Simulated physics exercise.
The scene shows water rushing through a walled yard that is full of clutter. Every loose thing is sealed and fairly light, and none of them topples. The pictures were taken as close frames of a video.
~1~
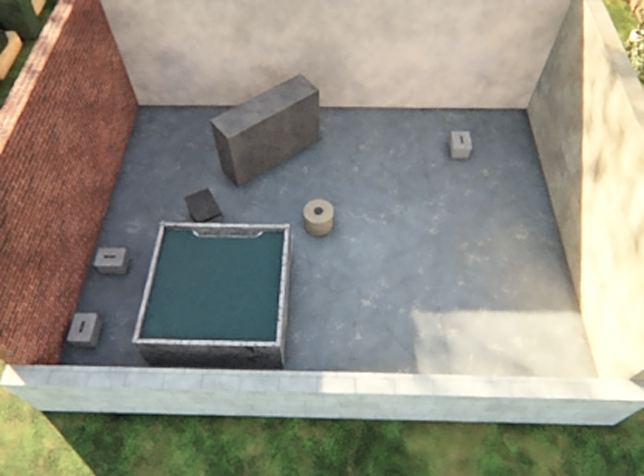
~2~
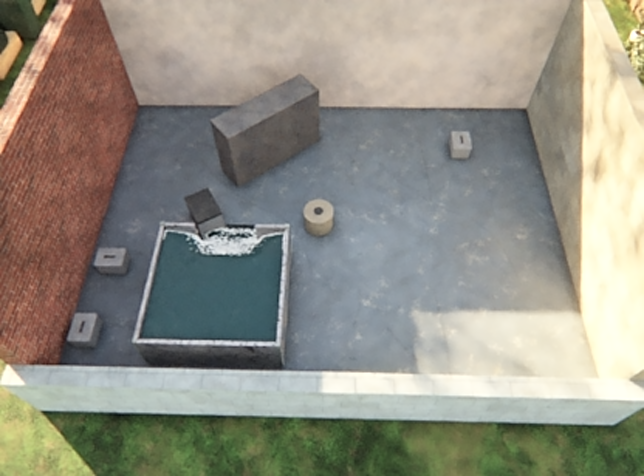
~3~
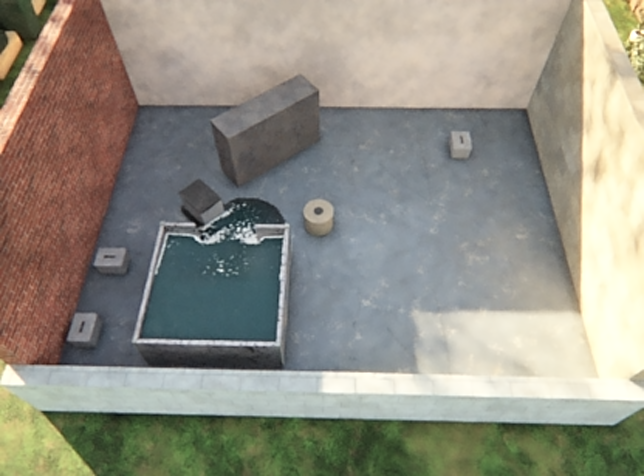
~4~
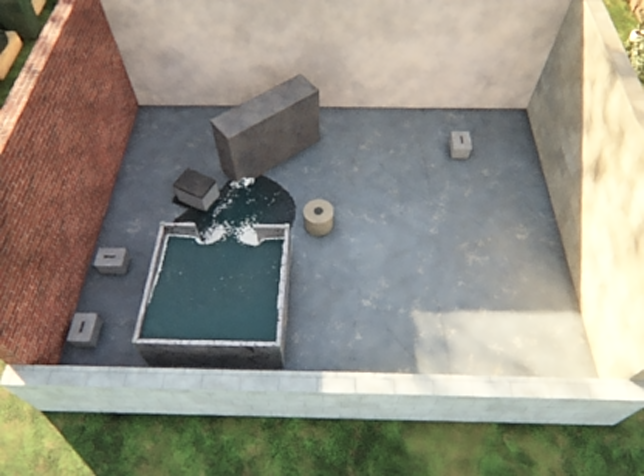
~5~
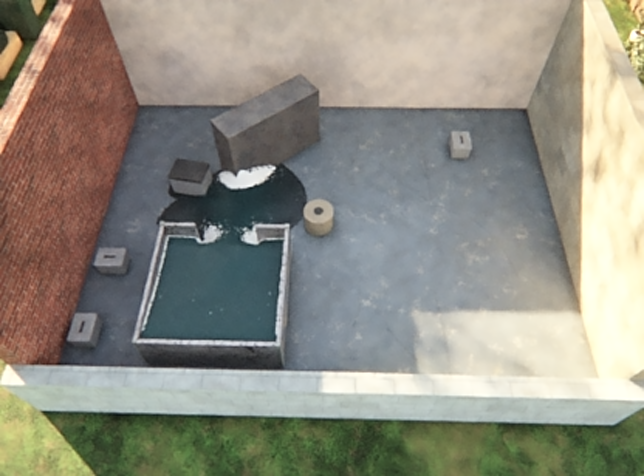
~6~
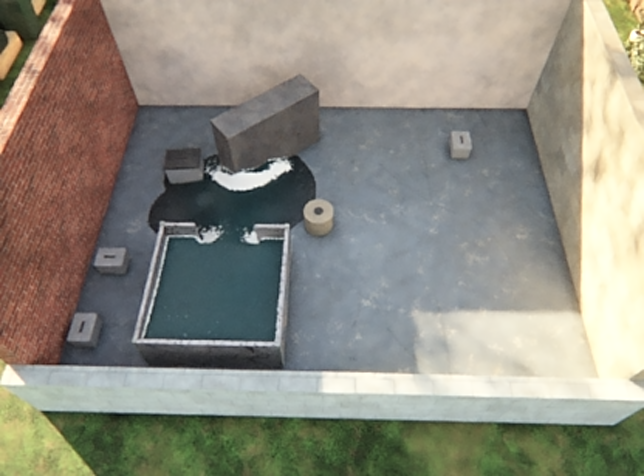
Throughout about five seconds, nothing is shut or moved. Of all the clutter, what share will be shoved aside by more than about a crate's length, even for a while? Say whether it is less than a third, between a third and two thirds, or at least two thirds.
It is between a third and two thirds.
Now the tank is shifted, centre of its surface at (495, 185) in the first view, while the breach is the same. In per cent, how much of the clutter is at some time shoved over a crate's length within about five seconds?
Roughly 60 per cent.
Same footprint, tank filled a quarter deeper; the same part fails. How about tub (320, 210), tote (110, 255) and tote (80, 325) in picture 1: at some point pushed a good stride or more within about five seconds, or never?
Note, listed order: Didn't cover it / covered it / didn't cover it.
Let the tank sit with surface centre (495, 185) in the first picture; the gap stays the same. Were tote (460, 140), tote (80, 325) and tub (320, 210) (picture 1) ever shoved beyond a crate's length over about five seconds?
Well, the first one got driven a long way, the second didn't get far, and the third got driven a long way.
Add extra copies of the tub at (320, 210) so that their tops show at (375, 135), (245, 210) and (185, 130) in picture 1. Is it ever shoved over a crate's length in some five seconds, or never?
In sequence: Pushed clear, pushed clear, pushed clear.
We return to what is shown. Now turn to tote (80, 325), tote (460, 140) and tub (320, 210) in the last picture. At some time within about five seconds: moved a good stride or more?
Object by object as listed: Falls short, travels that far and falls short.
A moment on, 1 of 5 are well off their spots; 0 afloat.
Next, 1 of 5 are well off their spots; 1 afloat.
Later, 2 of 5 are well off their spots; 2 afloat.
In the end, 3 of 5 are well off their spots, and 3 have been at some point; 2 afloat.
